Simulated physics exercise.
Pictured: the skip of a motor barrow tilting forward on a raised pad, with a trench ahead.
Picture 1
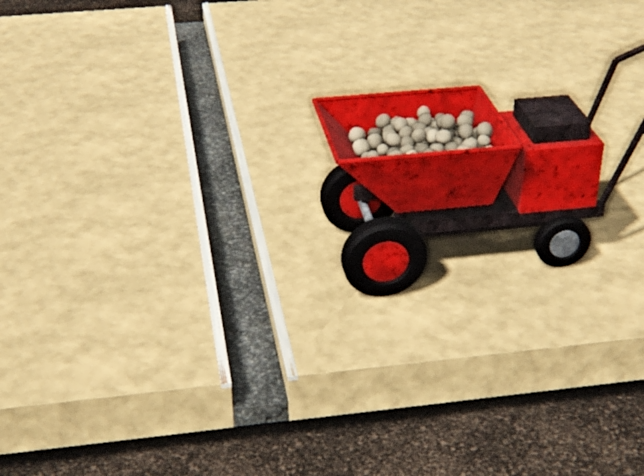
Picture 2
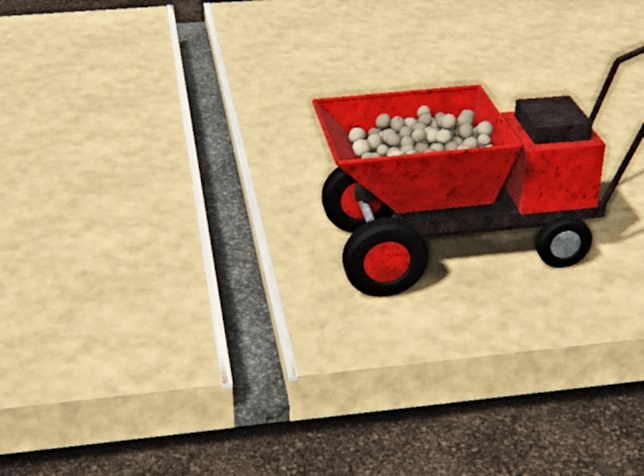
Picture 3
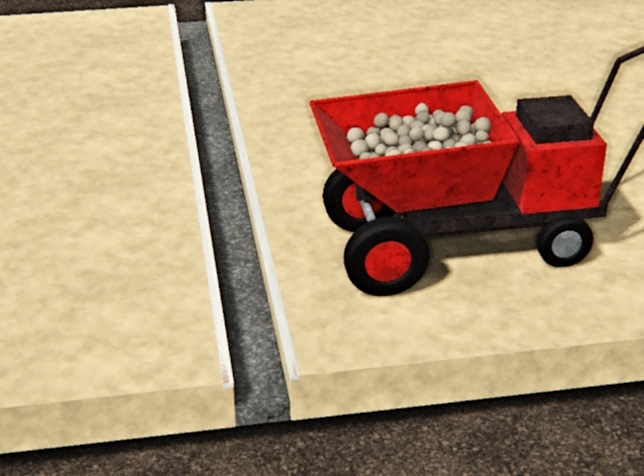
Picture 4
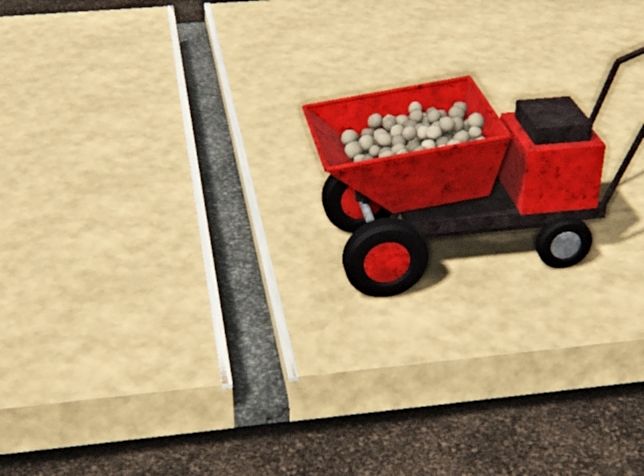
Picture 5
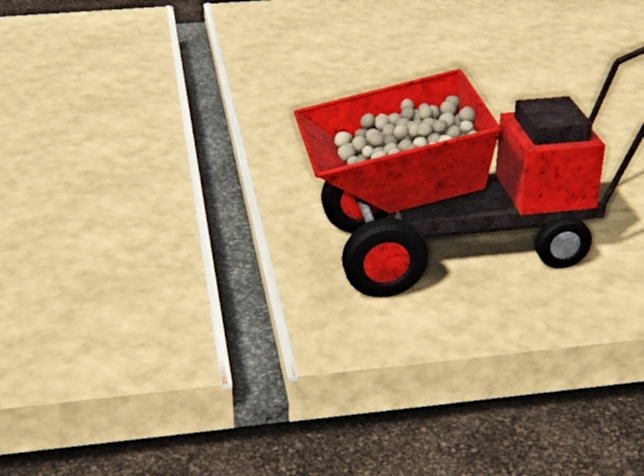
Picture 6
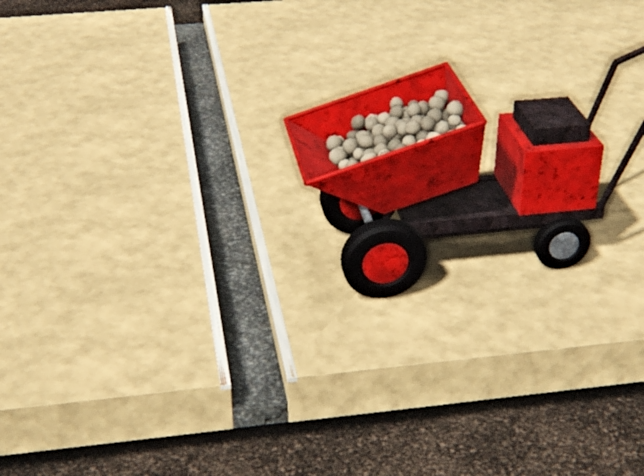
Red motor barrow standing on a pale raised pad beside a narrow trench, its skip of grey pebbles gradually tilting to the left.
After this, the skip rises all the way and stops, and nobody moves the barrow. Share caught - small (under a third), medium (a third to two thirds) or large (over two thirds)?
Medium.
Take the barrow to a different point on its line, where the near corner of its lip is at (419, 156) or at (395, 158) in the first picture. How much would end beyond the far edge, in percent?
Try 1 about 0 %, try 2 about 0 %.
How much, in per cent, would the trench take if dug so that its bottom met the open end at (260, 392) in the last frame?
30 %.
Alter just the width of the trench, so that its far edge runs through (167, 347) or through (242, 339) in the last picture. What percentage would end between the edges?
The first try gives 90 percent, then the second gives 30 percent.
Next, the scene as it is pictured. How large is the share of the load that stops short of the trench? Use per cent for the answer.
My estimate is around 0 percent.
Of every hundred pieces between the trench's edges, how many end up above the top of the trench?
I'd say around 15 percent.
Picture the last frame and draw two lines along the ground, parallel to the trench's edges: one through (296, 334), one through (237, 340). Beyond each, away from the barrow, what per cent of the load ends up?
The first comes to 70 per cent, the second to 40 per cent.
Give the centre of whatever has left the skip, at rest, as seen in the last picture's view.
I'd put the middle somewhere around (224, 283).
Shortly afterwards, skip tipped steeply; the whole lot in the skip.
Next, skip tipped right over; near two thirds in the skip; near a quarter in or heaped over the trench; a little beyond it.
Some moments later, skip tipped right over; near a quarter in the skip; near half in or heaped over the trench; near a quarter beyond it.
In the end, skip tipped right over; near a quarter in the skip; near half in or heaped over the trench; near a quarter beyond it.
